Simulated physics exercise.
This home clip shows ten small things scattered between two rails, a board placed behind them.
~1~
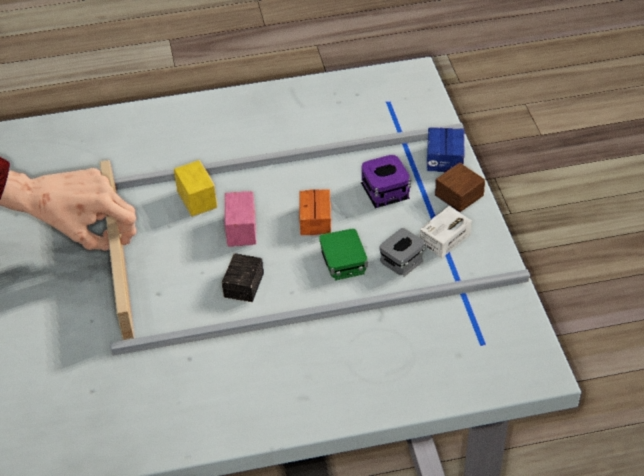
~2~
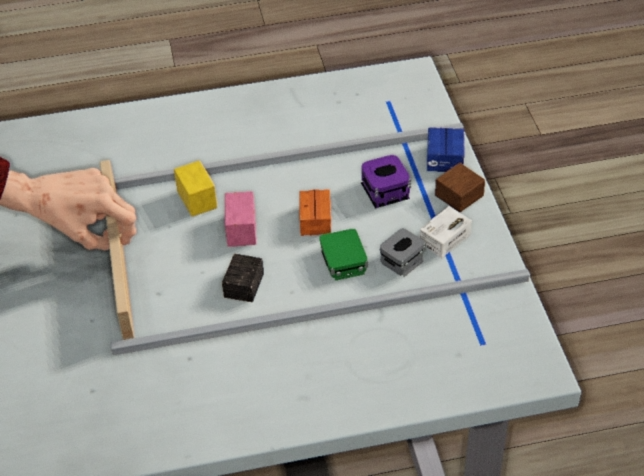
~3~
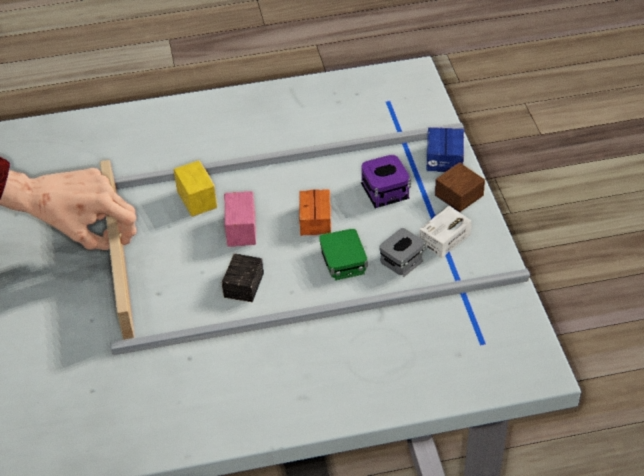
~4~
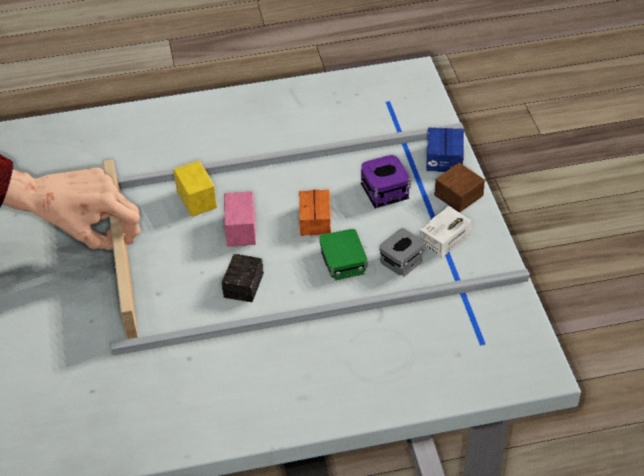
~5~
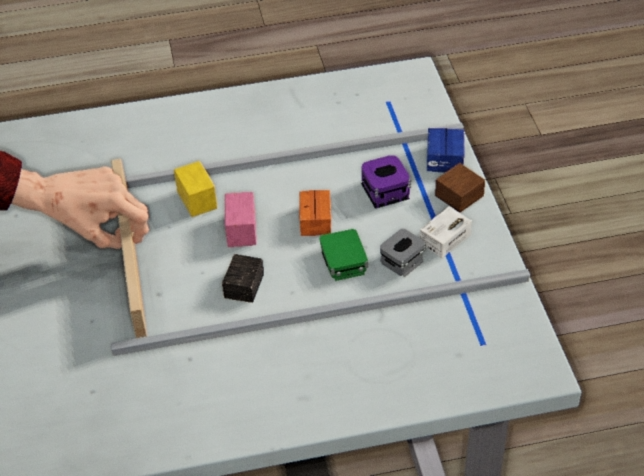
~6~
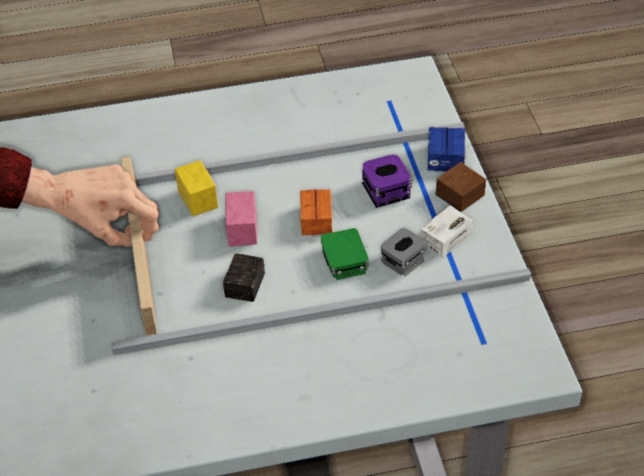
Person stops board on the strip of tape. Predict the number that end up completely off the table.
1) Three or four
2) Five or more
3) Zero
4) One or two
(1) Three or four.
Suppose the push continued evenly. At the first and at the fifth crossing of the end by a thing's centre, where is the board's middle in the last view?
At (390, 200) for the first, at (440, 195) for the fifth.
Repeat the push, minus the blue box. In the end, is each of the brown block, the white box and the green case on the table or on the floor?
Brown block: Over the edge; white box: Over the edge; green case: Still there.
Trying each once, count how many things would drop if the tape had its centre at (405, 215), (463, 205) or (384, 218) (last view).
Down on the floor: 1, 7 and 0.
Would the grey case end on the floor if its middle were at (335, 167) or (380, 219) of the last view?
First: Safe; second: Gone.
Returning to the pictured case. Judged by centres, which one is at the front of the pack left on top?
The answer is the purple case.
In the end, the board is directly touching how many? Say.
In total, 3.
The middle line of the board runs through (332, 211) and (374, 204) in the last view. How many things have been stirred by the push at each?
At the first place 8, at the second 9.
Early on, none off yet; blue box at rest near (446, 149); brown block at rest near (461, 187); white box at rest near (446, 231).
A while later, none off yet; blue box at rest near (446, 149); brown block at rest near (461, 187); white box travelled about its own width near (473, 224).
Finally, the number that fall off is three or four; lost, grey case, white box, brown block and blue box.
